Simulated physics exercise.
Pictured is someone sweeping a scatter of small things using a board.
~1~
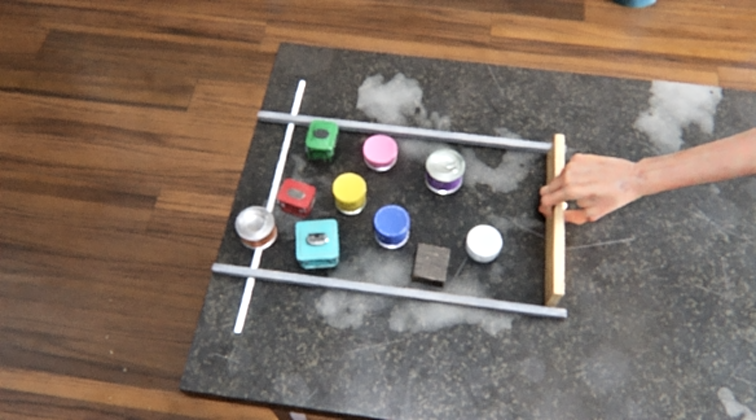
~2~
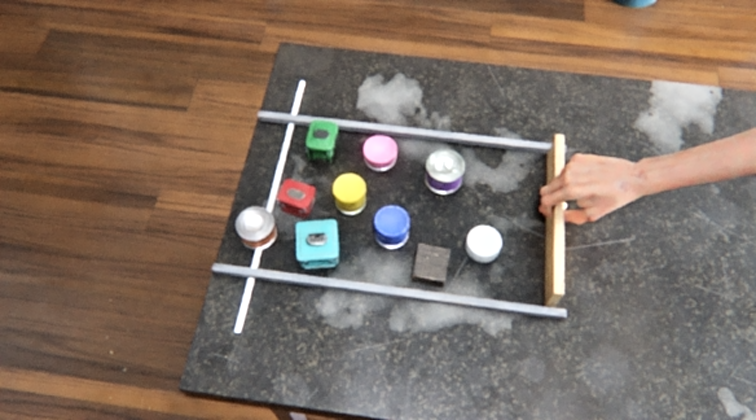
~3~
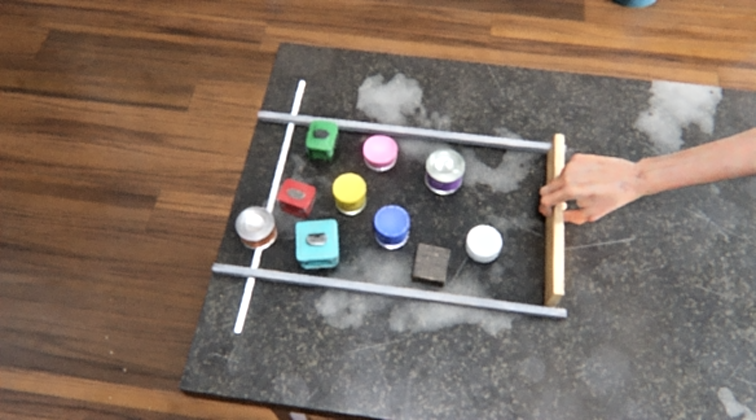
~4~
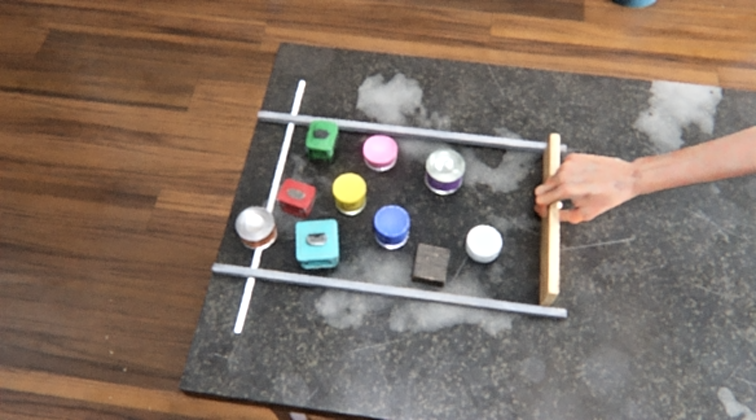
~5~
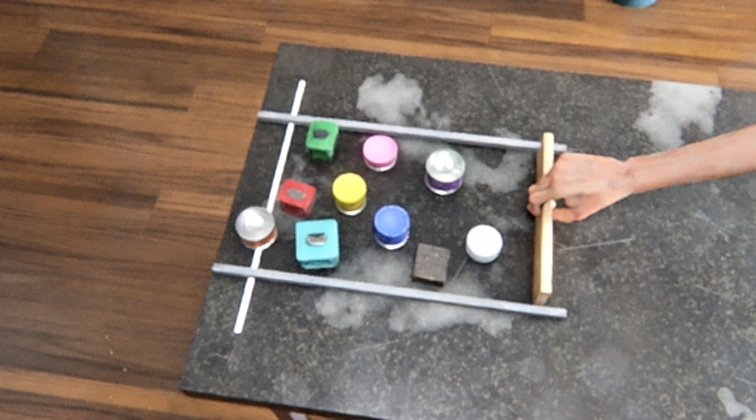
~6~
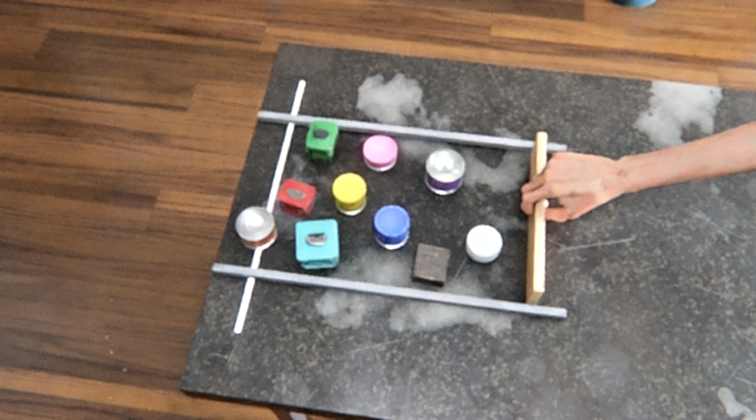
The clip opens on a speckled dark countertop where small colourful pots and cases sit scattered between two grey rails, with a hand gripping a wooden board at the right. The board stays nearly still at first, then the hand slides it slightly left along the rails, while the scattered containers remain in place.
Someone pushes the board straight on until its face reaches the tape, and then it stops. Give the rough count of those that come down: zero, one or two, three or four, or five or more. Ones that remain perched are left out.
The push will send five or more off the table.
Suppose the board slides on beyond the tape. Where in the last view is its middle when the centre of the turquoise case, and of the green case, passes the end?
For the turquoise case at (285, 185), for the green case at (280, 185).
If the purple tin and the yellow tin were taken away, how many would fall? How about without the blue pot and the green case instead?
The counts: 4 and 3.
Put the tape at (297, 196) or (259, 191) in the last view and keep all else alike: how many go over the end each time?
The first try gives 1 and the second gives 5.
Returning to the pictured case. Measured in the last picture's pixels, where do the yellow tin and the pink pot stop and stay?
First at (257, 185); second at (272, 131).
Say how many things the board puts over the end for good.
The number that fall is 5.
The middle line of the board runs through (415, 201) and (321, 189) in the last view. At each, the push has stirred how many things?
It comes to 5 for the first spot, 10 for the other.
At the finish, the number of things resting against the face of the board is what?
It adds up to 5.
Soon after, none off yet; orange pot at rest near (257, 228); red case at rest near (297, 199); green case at rest near (322, 141).
In the end, the number that fall off is five or more; gone, blue pot, turquoise case, green case, red case and orange pot.
